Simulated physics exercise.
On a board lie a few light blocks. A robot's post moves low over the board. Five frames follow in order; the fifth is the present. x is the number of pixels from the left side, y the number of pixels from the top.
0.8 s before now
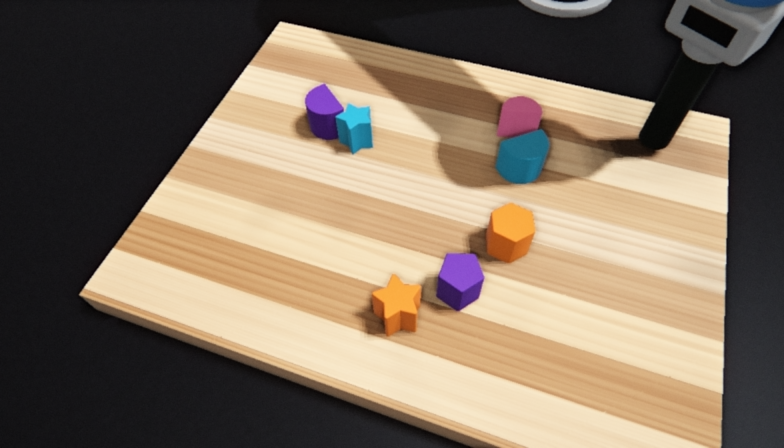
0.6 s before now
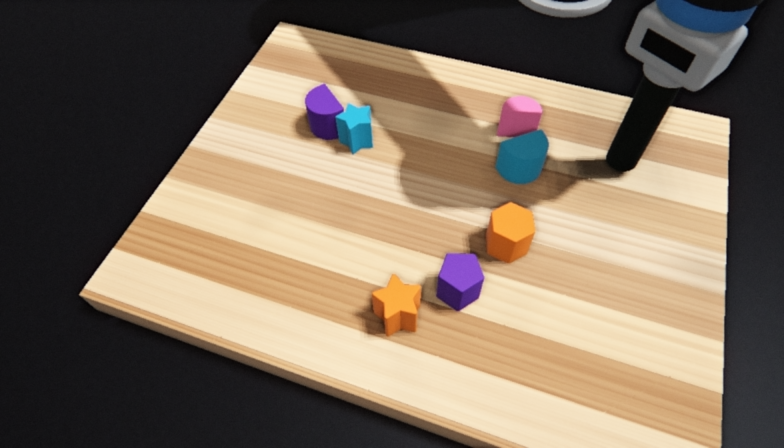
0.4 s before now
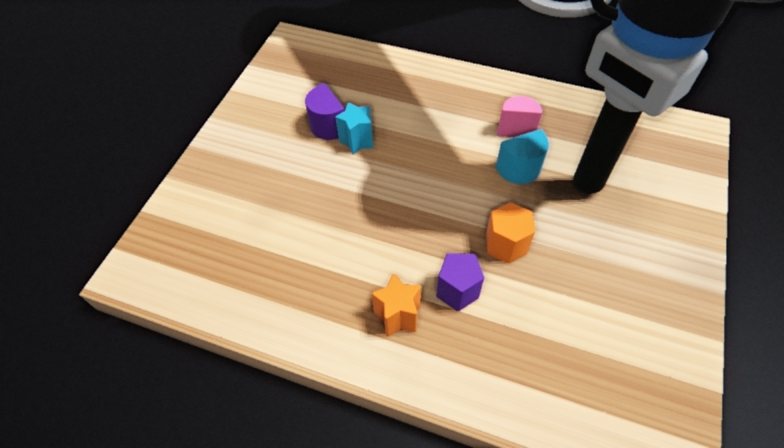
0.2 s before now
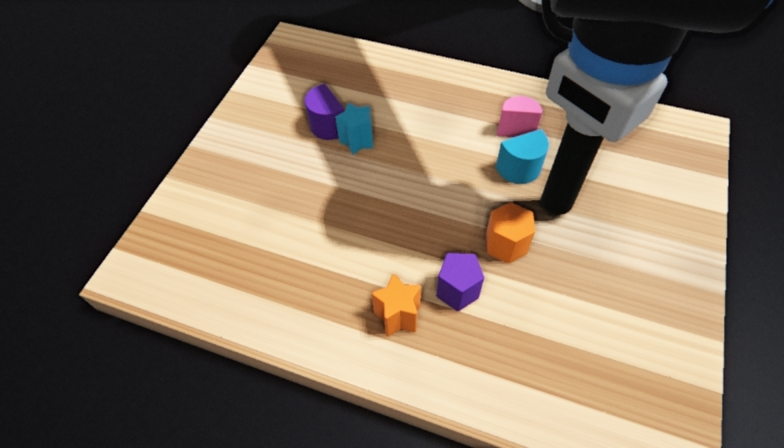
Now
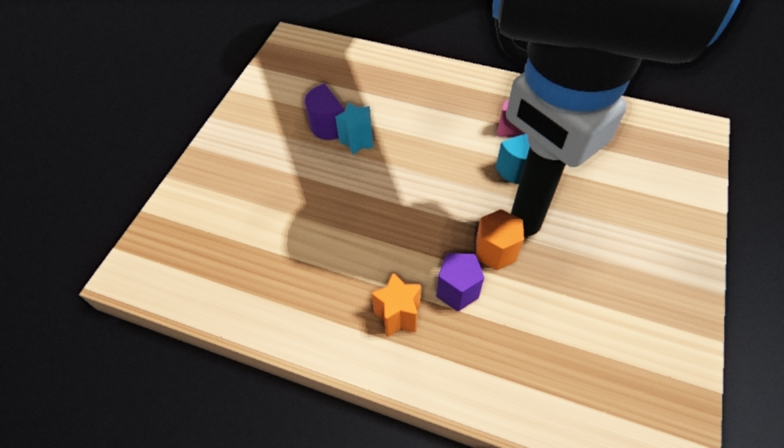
A robot arm with a black post, grey collar and blue band reaches over a striped wooden board on a dark surface, seen from above at an angle. Purple and turquoise blocks sit upper left, pink and turquoise ones upper right, and an orange six-sided block, purple pentagon and orange star lower down. The post sweeps down and left, nudging the six-sided block slightly toward the pentagon.
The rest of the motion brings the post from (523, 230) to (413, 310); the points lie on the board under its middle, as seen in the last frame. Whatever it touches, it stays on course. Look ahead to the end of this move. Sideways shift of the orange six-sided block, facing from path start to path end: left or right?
It shifts rightward.
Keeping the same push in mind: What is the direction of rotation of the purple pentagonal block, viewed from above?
My prediction: CCW.
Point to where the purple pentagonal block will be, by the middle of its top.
It will likely be found at (413, 331).
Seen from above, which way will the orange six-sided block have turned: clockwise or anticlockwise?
It turns clockwise.
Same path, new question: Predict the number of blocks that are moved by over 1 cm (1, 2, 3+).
My prediction: No fewer than three blocks.
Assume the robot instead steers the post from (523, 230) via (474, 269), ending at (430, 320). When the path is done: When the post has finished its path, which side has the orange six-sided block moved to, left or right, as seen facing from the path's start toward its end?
Towards the right-hand side.
The first path, step by step. One third of the way, post at (490, 248); purple pentagonal block at (442, 284), turned 40° anticlockwise; orange six-sided block at (459, 248), turned 25° clockwise.
Two thirds of the way, post at (452, 275); orange star block at (378, 315), turned 65° clockwise; purple pentagonal block at (420, 315), turned 90° anticlockwise; orange six-sided block at (416, 272), turned 35° clockwise.
At the end, post at (414, 304); orange star block at (365, 324), turned 50° clockwise; purple pentagonal block at (413, 331), turned 115° anticlockwise; orange six-sided block at (372, 285), turned 70° clockwise; turquoise D-shaped block in place.
